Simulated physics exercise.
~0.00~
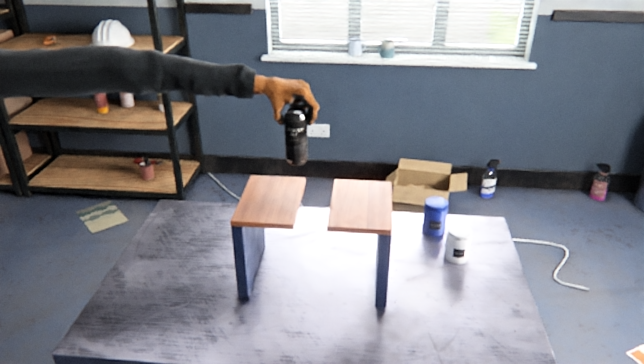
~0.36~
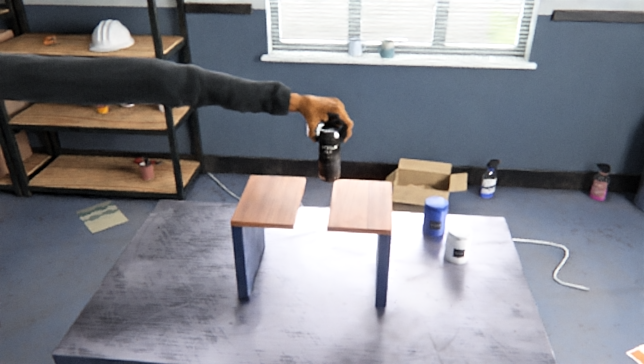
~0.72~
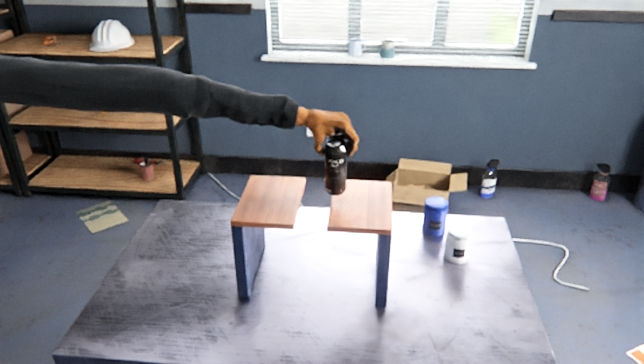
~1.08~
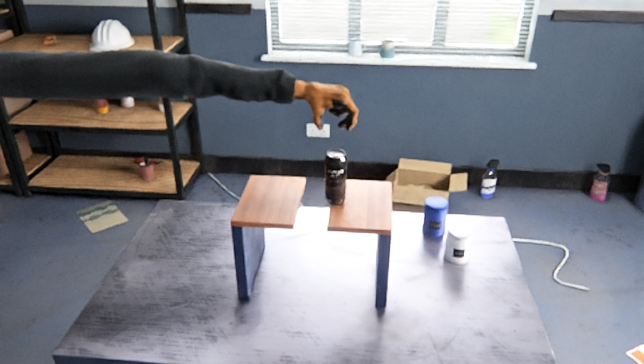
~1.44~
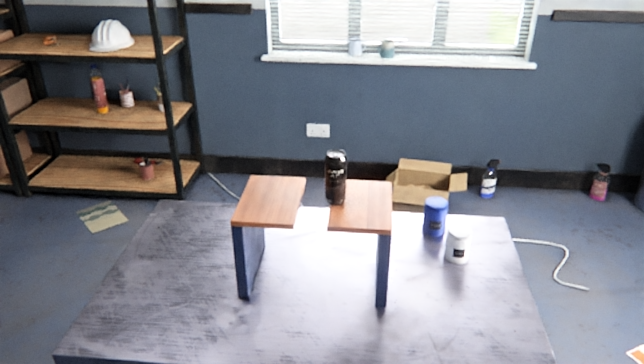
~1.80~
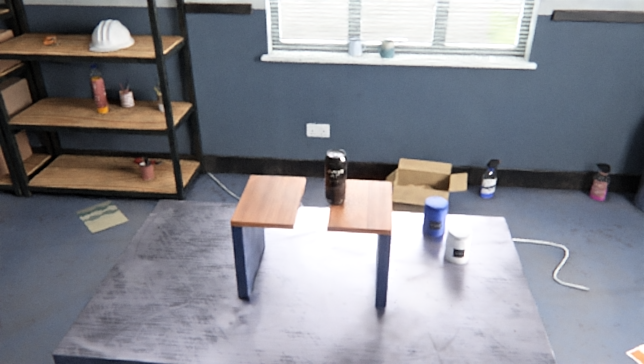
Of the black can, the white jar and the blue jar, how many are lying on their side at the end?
None of them are. The black can is upright at the stand, and the white jar and the blue jar are still standing to its right.
